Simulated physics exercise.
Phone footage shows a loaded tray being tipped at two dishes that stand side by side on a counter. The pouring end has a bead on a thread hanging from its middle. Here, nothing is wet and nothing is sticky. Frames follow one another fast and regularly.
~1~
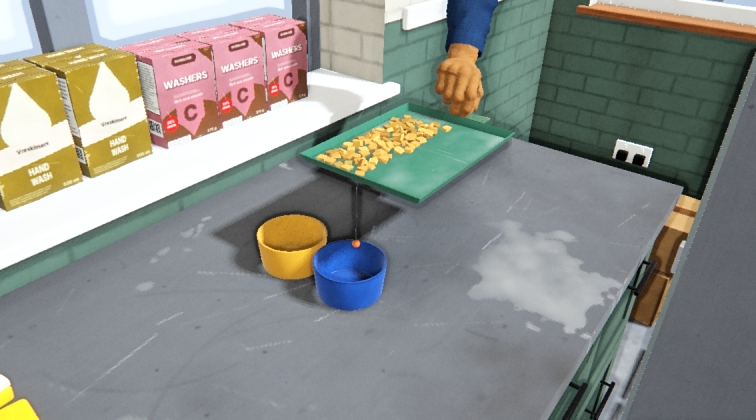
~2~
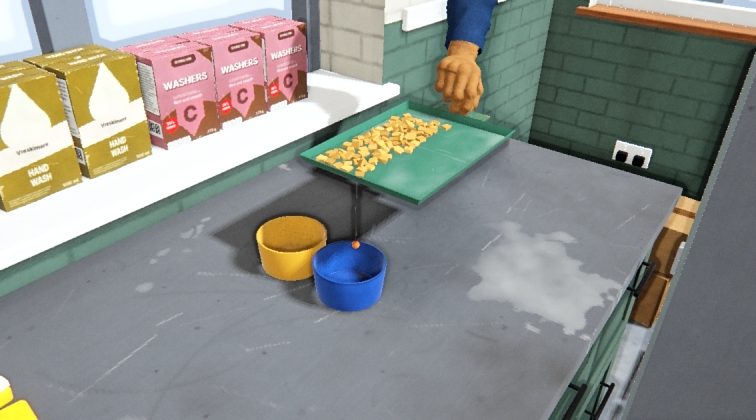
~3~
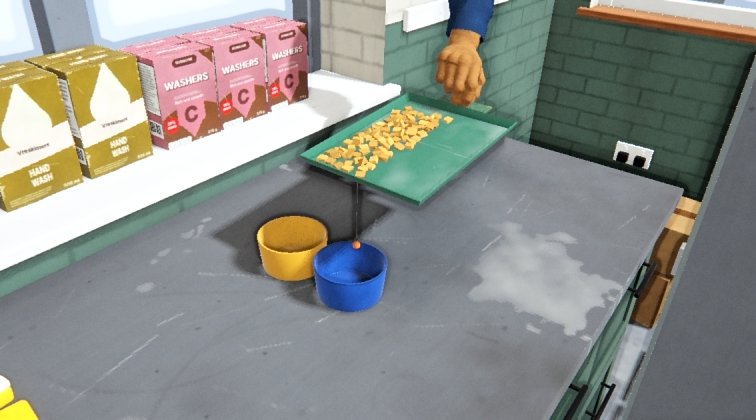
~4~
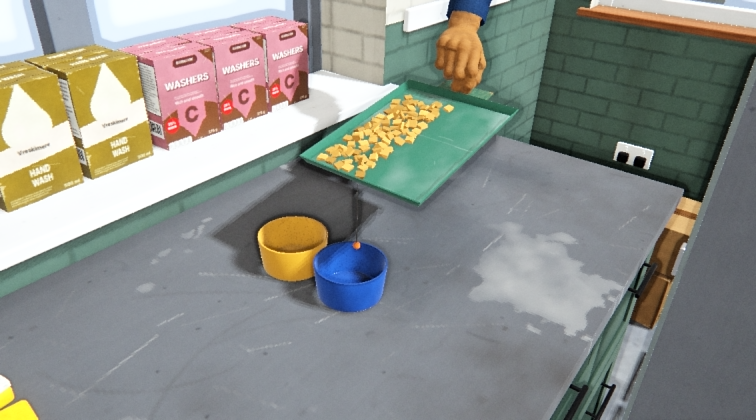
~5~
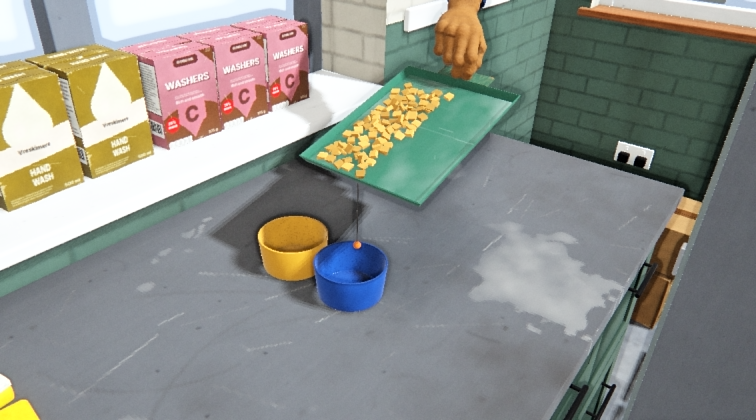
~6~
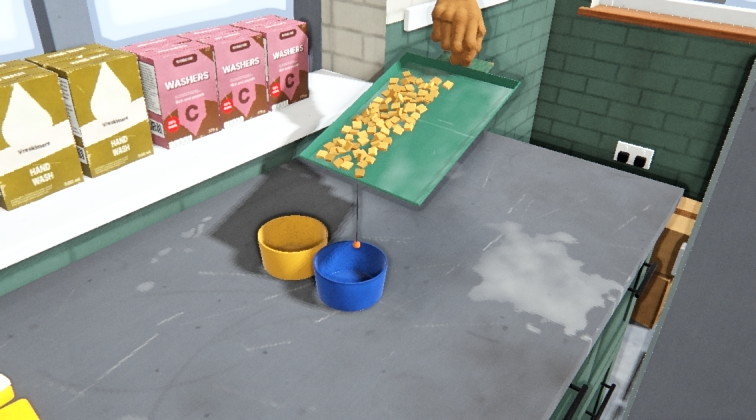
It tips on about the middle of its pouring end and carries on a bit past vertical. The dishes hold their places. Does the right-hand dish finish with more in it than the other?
Yes.
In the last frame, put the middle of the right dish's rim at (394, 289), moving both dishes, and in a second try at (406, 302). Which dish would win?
The dish to the left, then the dish to the left.
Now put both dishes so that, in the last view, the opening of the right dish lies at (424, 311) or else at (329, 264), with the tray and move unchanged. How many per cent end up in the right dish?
First try: Roughly 10 per cent; second try: Roughly 50 per cent.
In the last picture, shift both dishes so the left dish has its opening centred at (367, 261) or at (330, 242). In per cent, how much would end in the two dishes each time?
Result, in turn: 30 %, 40 %.
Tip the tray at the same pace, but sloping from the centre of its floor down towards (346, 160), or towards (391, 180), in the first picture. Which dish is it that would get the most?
Try 1: The left-side dish; try 2: The right-side dish.
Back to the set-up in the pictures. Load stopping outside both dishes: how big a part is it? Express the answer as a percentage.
Somewhere around 50 in a hundred.
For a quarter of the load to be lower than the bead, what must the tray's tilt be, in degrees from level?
Approx. reading: About 75°.
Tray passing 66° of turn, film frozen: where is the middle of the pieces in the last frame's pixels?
The load is centred around (341, 173).
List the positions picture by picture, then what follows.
The first frame shows corners of the pouring end (306, 153) and (418, 195), level; middle of the load (385, 140), cereal squares; left dish (269, 260); right dish (326, 290); bead on its thread (356, 244).
The second frame shows corners of the pouring end (306, 154) and (418, 196), level; middle of the load (385, 139).
The third frame shows corners of the pouring end (306, 154) and (418, 197), tipped barely, level across its low end; middle of the load (386, 136).
The fourth frame shows corners of the pouring end (306, 155) and (418, 199), tipped a little, level across its low end; middle of the load (386, 129).
The fifth frame shows corners of the pouring end (306, 154) and (418, 199), tipped clearly, level across its low end; middle of the load (385, 123).
The sixth frame shows corners of the pouring end (305, 154) and (418, 200), tipped clearly, level across its low end; middle of the load (384, 116); left dish (269, 261); right dish (327, 291).
Just after the last frame, tray tipped steeply; roughly two thirds on the tray; roughly a quarter in the air.
A moment on, tray tipped past a quarter turn; roughly a third in the right dish; about a tenth in the left dish; roughly half outside both; just a few in the air.
Further on, tray tipped past a quarter turn; roughly a third in the right dish; about a tenth in the left dish; roughly half outside both.
When it is over, tray tipped past a quarter turn; roughly a third in the right dish; about a tenth in the left dish; roughly half outside both.
